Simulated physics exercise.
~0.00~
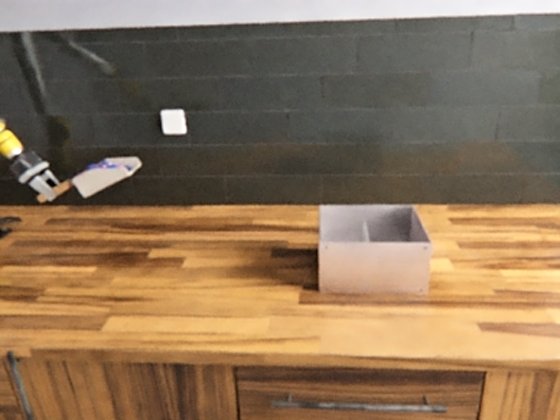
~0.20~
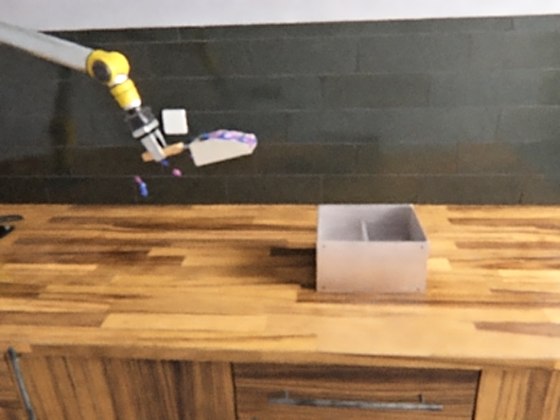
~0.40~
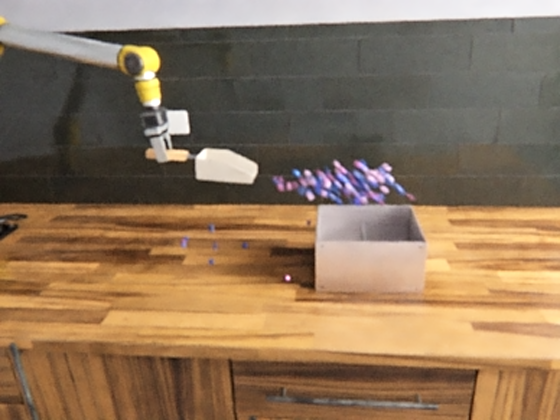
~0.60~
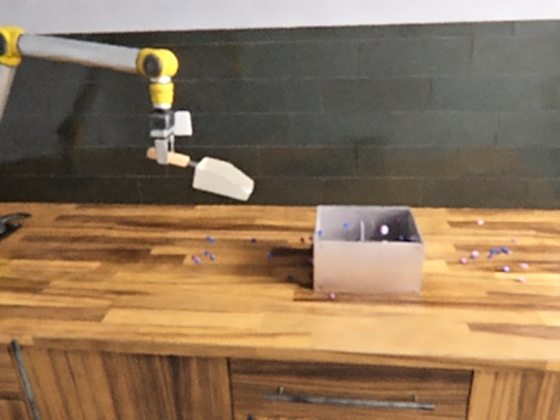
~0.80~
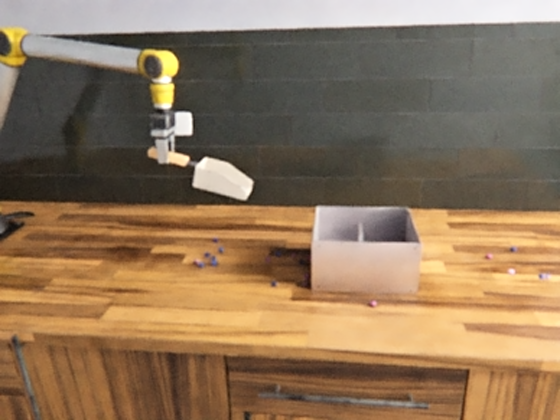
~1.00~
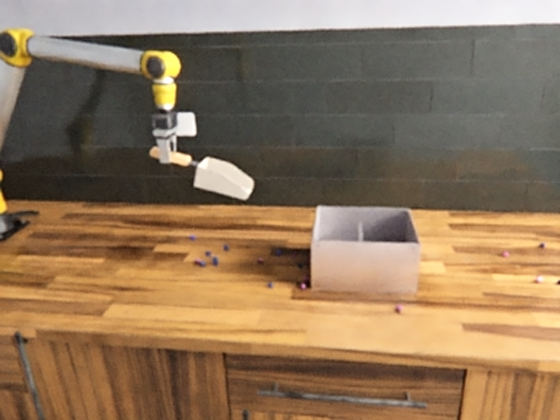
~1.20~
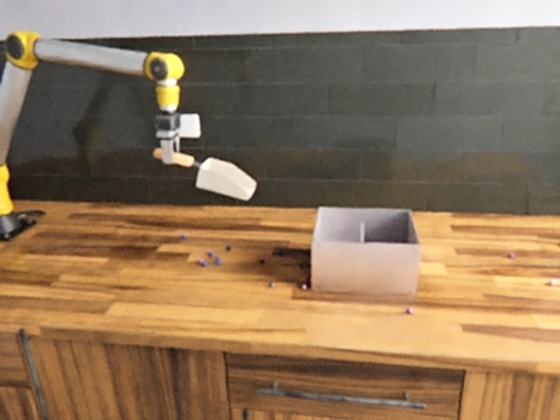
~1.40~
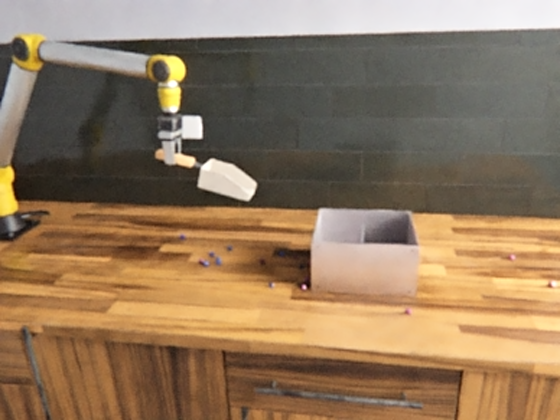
On a wooden counter, a robot arm swings a scoop rightward, flinging small sweets towards a divided bin, some ending scattered around it.
